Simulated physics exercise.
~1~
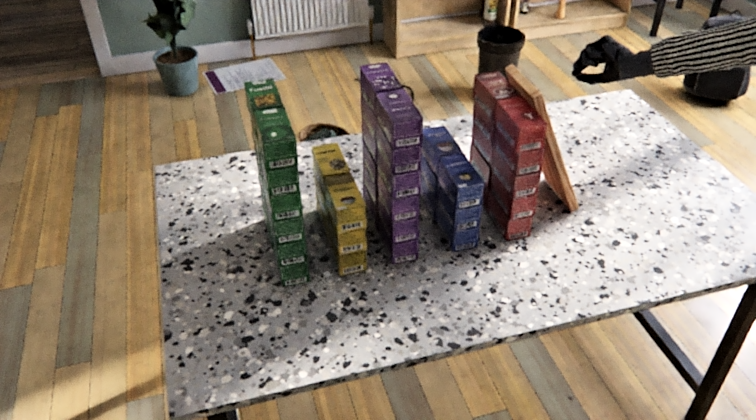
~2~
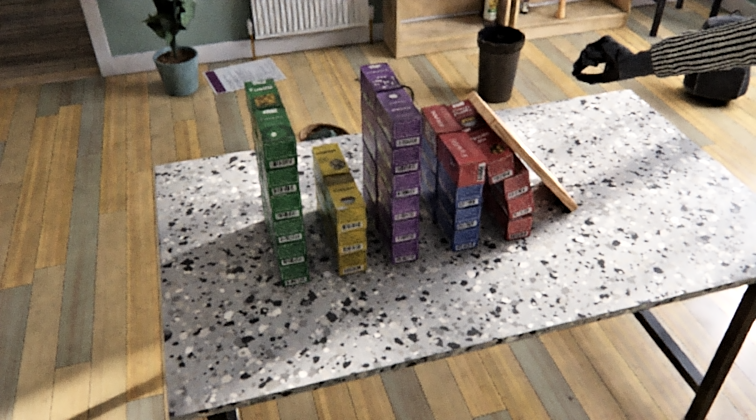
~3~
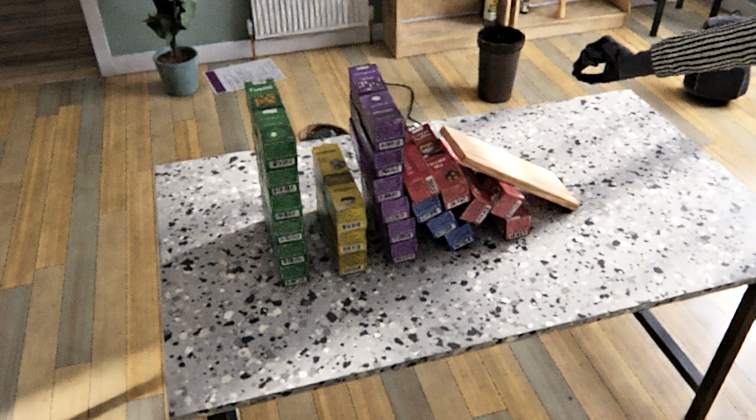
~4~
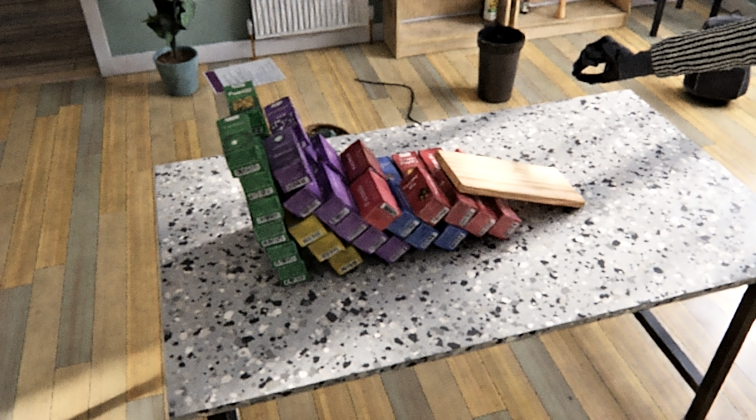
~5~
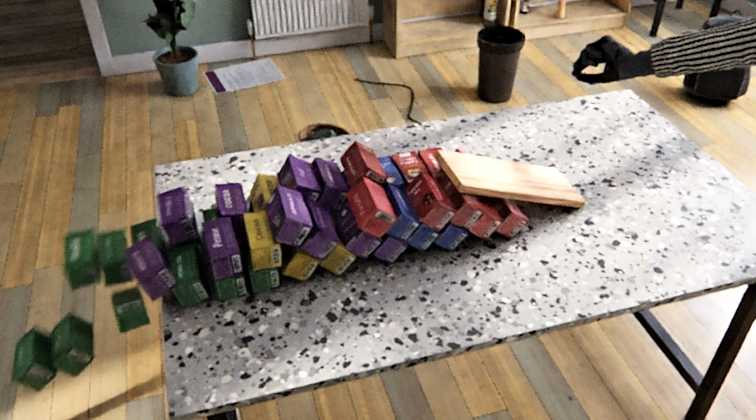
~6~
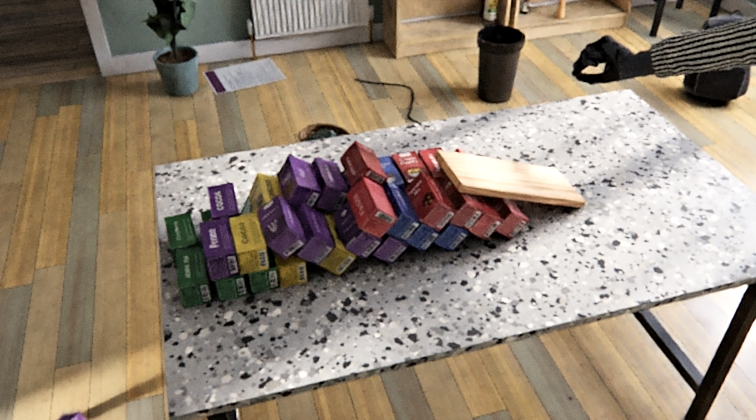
On a speckled table, a leaning board topples stacked tea packets leftward, some falling off the edge.
